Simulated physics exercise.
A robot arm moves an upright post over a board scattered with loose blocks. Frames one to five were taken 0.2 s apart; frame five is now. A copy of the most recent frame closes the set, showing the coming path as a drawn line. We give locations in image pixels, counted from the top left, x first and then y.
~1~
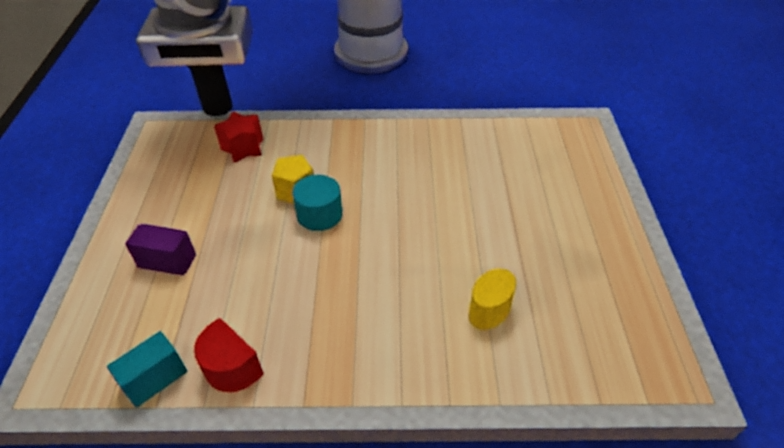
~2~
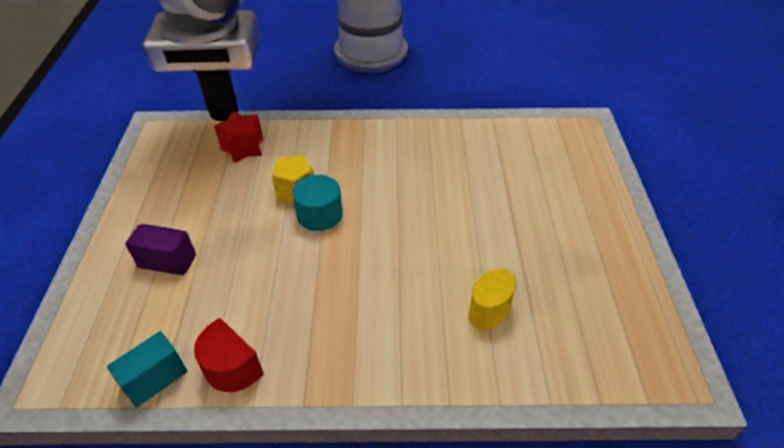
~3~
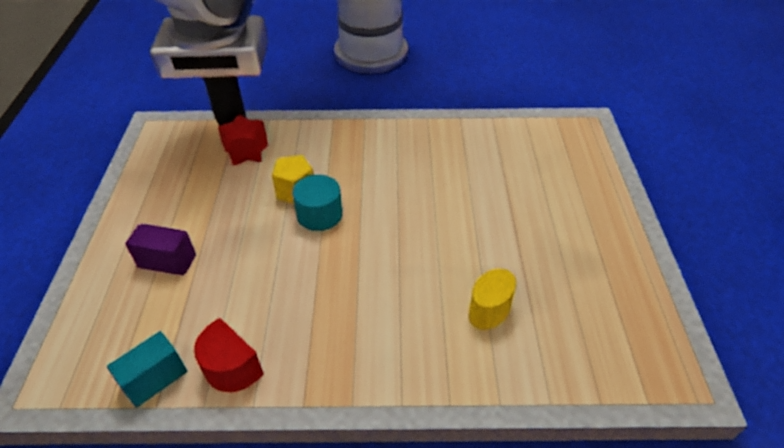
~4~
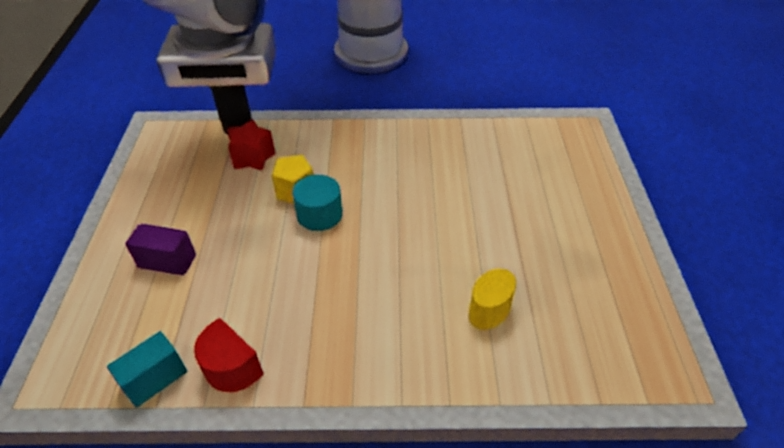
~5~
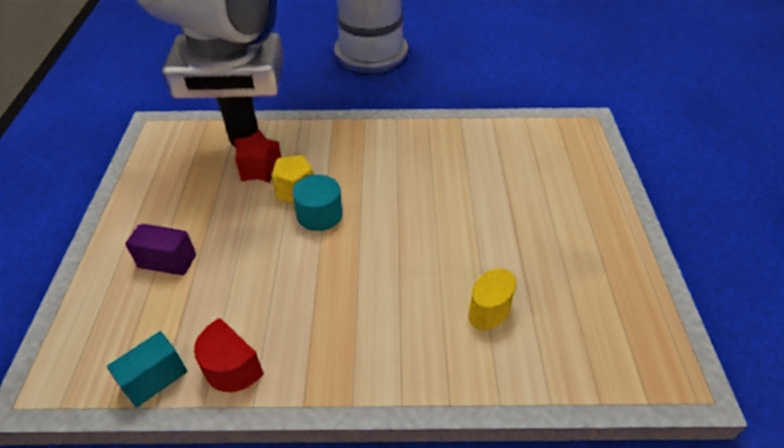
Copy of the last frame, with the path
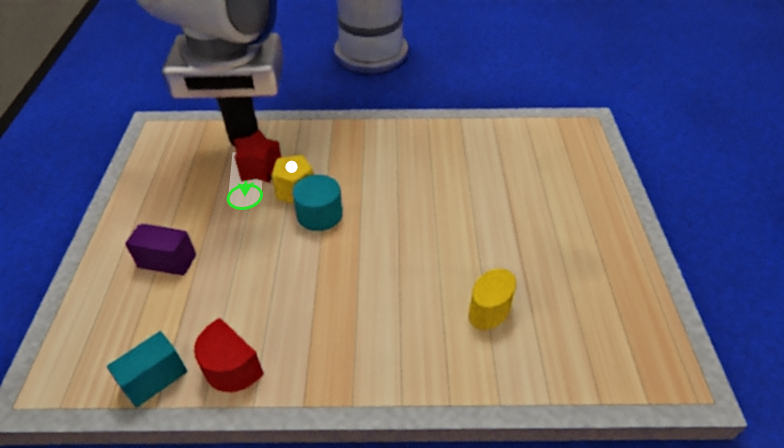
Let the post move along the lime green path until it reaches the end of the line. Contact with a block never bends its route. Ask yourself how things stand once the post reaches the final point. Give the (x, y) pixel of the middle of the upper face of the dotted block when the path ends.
I'd expect the centre of its top face to be at (307, 176).
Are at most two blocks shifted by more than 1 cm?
No, that is not what happens.
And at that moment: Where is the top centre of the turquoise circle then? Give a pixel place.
My estimate: (338, 198).
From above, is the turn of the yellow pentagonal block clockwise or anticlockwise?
The answer is counter-clockwise.
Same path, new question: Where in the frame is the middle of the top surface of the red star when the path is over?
It is going to be at (268, 181).
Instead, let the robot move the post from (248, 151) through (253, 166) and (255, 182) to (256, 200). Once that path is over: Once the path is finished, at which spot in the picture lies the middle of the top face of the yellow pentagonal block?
Close to (317, 187).
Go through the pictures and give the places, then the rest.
In the first picture, tip of the post at (218, 109), middles of tops, red star at (238, 124), yellow pentagonal block at (292, 167), turquoise circle at (316, 190).
In the second picture, post at (224, 113), nothing pushed.
In the third picture, post at (231, 120), red star at (241, 127).
In the fourth picture, post at (238, 128), red star at (247, 133).
In the fifth picture, post at (245, 139), red star at (254, 145), yellow pentagonal block at (292, 167), turquoise circle at (316, 190).
The line goes from (248, 151) to (245, 197); the dot is on the yellow pentagonal block.
What follows on the original path. Halfway along, post at (243, 161); red star at (261, 165), turned 15° anticlockwise; yellow pentagonal block at (296, 170); turquoise circle at (322, 193).
At the end, post at (241, 184); red star at (268, 181), turned 40° anticlockwise; yellow pentagonal block at (307, 176), turned 30° anticlockwise; turquoise circle at (338, 198).
